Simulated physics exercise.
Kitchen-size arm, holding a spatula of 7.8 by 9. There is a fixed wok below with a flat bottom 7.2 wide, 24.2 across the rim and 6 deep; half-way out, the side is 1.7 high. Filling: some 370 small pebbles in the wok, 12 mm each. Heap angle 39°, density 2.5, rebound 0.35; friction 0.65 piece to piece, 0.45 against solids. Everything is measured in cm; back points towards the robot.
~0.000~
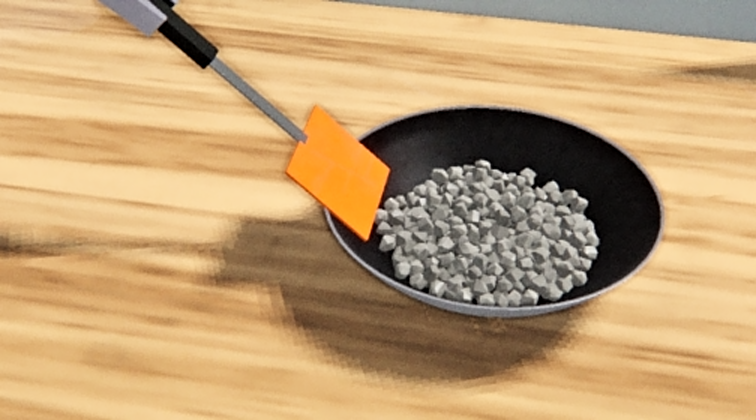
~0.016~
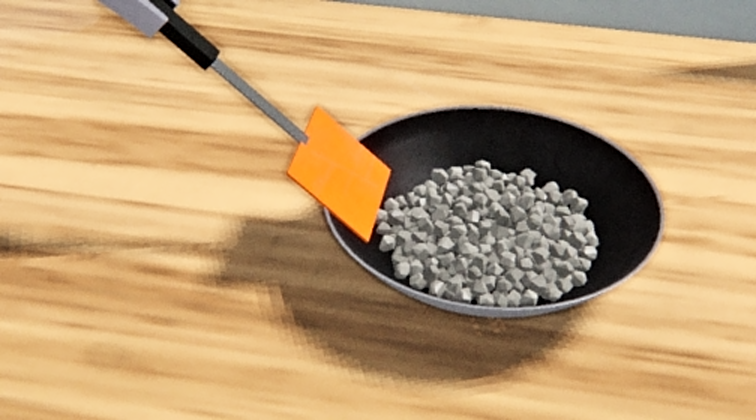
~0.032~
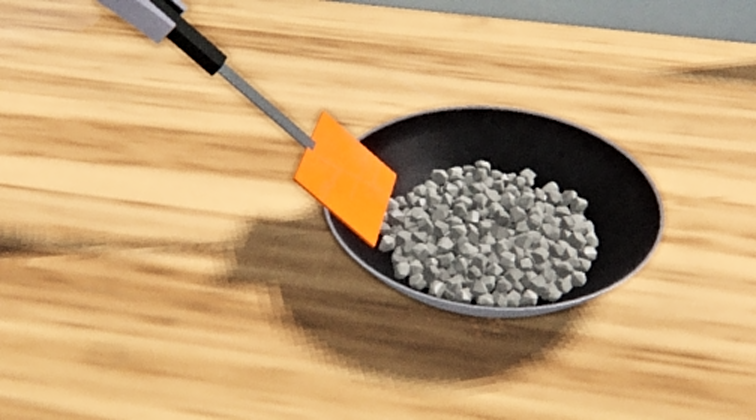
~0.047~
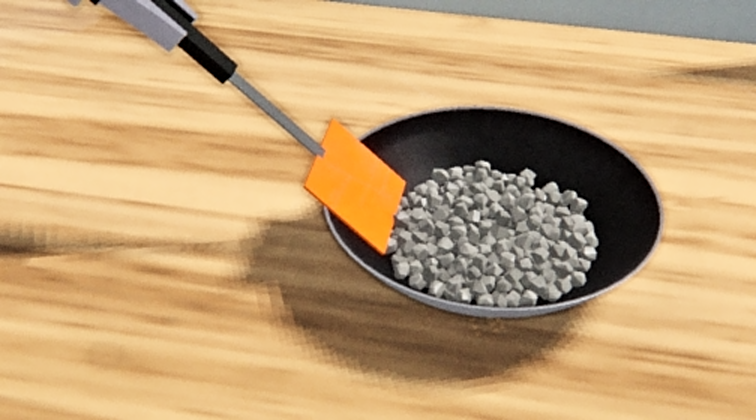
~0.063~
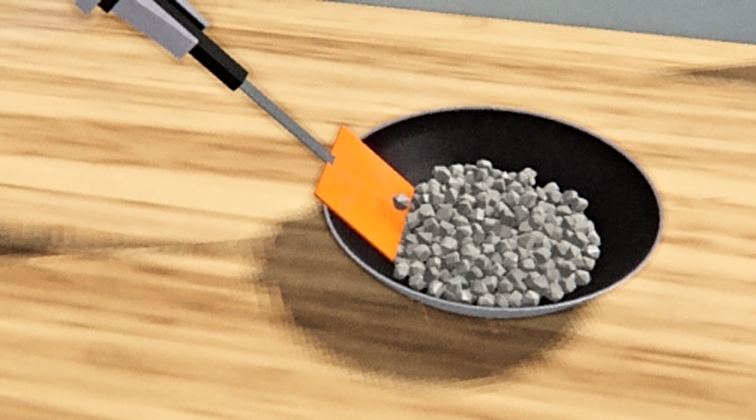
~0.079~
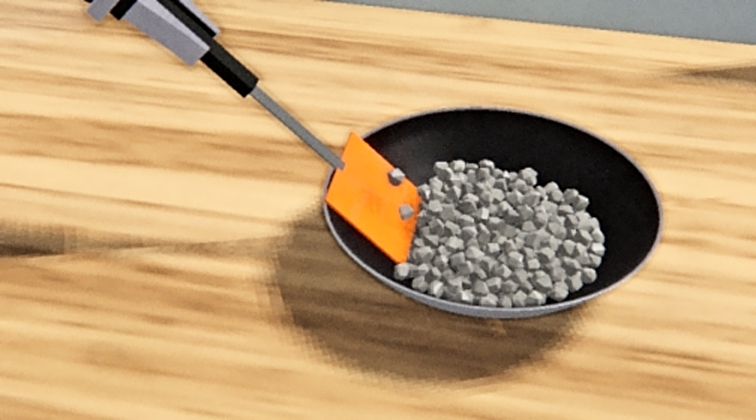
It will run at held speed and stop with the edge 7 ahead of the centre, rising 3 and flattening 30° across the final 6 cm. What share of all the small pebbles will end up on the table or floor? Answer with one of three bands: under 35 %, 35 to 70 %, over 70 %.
Under 35 %.
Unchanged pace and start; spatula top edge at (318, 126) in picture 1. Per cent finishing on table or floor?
Near 15 in a hundred.
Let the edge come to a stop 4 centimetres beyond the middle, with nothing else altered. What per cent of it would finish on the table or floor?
Then about 0 per cent.
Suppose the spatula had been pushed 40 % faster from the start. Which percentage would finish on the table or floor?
About 25 per cent.
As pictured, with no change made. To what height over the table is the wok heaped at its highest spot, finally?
It reaches about 9.0 cm.
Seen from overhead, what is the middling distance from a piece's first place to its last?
About 6 centimetres.
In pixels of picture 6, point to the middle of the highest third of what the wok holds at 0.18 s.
Near (574, 229).
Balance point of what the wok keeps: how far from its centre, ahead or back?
The balance point lies close to 5.0 cm ahead.
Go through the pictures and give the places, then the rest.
In the first picture, spatula top edge at (301, 137), sloping 42°; upper third of the load around (483, 224), from x 380 to 590, top at y 165; 374 in the wok.
In the second picture, spatula top edge at (302, 138), sloping 42°; upper third of the load around (483, 224), from x 380 to 590, top at y 165.
In the third picture, spatula top edge at (309, 144), sloping 42°; upper third of the load around (482, 225), from x 380 to 590, top at y 165.
In the fourth picture, spatula top edge at (319, 151), sloping 42°; upper third of the load around (483, 225), from x 385 to 590, top at y 165.
In the fifth picture, spatula top edge at (329, 158), sloping 42°; upper third of the load around (486, 224), from x 385 to 595, top at y 165.
In the sixth picture, spatula top edge at (339, 165), sloping 42°; upper third of the load around (496, 224), from x 390 to 595, top at y 165; 374 in the wok.
By 0.18 s, sloping 42°, highest piece 15 above the table; 373 in the wok, 1 on the blade or in flight.
By 0.27 s, sloping 29°, highest piece 13 above the table; 370 in the wok, 4 on the blade or in flight.
By 0.52 s, sloping 12°, highest piece 9 above the table; 338 in the wok, 30 on the table or floor, 6 on the blade or in flight.
By 1.57 s, sloping 12°, highest piece 9 above the table; 333 in the wok, 41 on the table or floor.
Final count, 333 in the wok, 41 on the table or floor. That is 11 % on the table or floor.
